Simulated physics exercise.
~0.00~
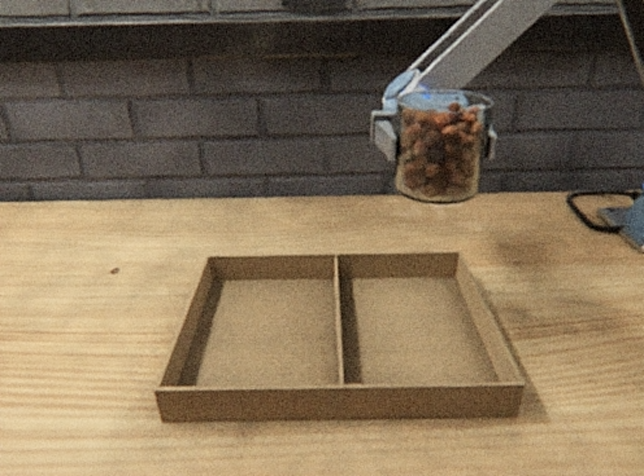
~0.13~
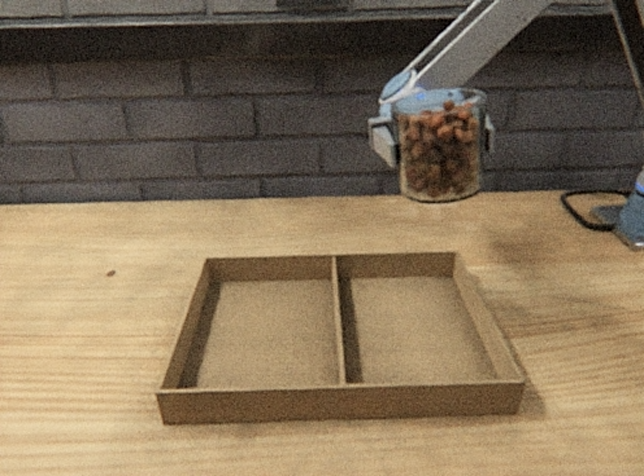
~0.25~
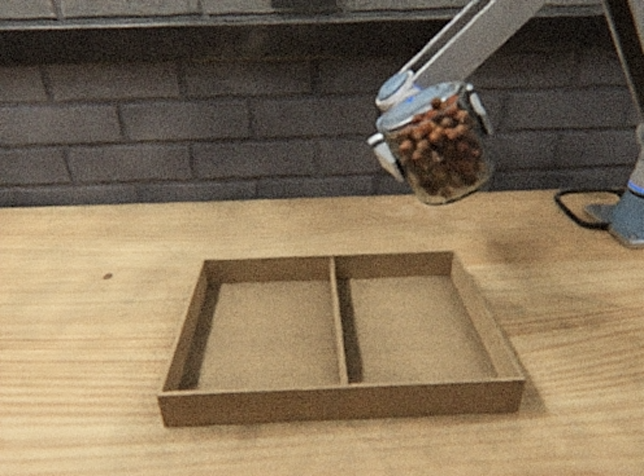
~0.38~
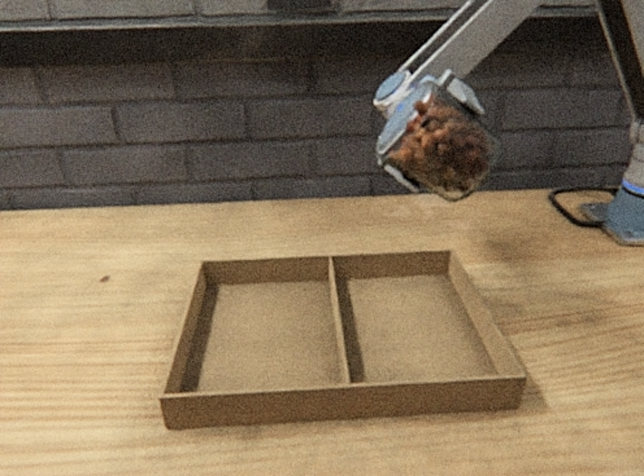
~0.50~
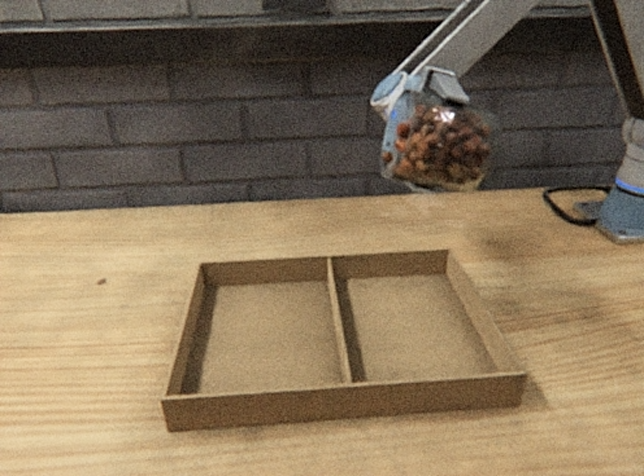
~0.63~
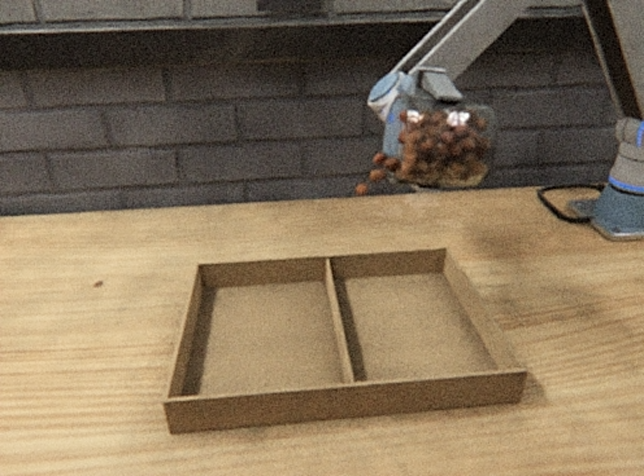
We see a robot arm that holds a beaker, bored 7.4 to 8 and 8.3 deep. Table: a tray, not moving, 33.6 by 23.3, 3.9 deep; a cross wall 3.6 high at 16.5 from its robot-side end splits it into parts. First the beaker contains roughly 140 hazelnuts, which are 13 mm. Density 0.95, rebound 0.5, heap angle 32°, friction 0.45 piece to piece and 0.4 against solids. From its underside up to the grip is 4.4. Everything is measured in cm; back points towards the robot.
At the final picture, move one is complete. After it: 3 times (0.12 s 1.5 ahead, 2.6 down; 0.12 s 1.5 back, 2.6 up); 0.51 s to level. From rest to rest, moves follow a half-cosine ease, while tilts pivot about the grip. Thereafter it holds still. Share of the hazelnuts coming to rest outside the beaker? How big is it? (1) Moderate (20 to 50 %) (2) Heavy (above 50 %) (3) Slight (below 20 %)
Answer: 1.
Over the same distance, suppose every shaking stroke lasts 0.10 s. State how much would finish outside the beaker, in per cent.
It would be near 35 per cent.
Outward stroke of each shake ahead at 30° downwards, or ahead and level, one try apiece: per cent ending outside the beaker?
You'd get some 60 per cent with the first setting and some 75 per cent with the second.
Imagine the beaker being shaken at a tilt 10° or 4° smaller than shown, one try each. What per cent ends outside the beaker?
I'd say close to 15 and 20 per cent, in that order.
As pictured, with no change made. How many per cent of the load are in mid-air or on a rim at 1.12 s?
Estimated fraction: Near 9 %.
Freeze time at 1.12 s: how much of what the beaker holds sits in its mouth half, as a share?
Roughly 40 per cent.
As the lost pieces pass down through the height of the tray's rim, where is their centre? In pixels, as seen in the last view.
Their middle lies around (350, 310).
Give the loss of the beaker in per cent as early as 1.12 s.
Share out so far: Close to 20 %.
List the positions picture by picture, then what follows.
In the first frame, the beaker middle at (440, 147), level; upper third of the load around (443, 129), from x 405 to 480, top at y 110; 138 in the beaker.
In the second frame, the beaker middle at (439, 147), tilted 8° forward; upper third of the load around (443, 129), from x 400 to 475, top at y 105.
In the third frame, the beaker middle at (439, 147), tilted 29° forward; upper third of the load around (445, 130), from x 395 to 480, top at y 100.
In the fourth frame, the beaker middle at (440, 145), tilted 54° forward; upper third of the load around (443, 128), from x 395 to 485, top at y 100.
In the fifth frame, the beaker middle at (439, 144), tilted 75° forward; upper third of the load around (445, 126), from x 390 to 485, top at y 110.
In the sixth frame, the beaker middle at (438, 143), tilted 83° forward; upper third of the load around (446, 126), from x 360 to 485, top at y 110; 137 in the beaker, 1 in flight or on a rim.
After 1.12 s, tilted 83° forward, highest piece 25 above the table; 108 in the beaker, 11 in the far-side part, 6 in the robot-side part, 13 in flight or on a rim.
After 1.61 s, tilted 39° forward, highest piece 24 above the table; 96 in the beaker, 23 in the robot-side part, 19 in the far-side part.
After 2.06 s, level, highest piece 26 above the table; 96 in the beaker, 23 in the robot-side part, 19 in the far-side part.
After 3.11 s, level, highest piece 26 above the table; 96 in the beaker, 23 in the robot-side part, 19 in the far-side part.
In the end, 96 in the beaker, 23 in the robot-side part, 19 in the far-side part. That is 30 % outside the beaker.
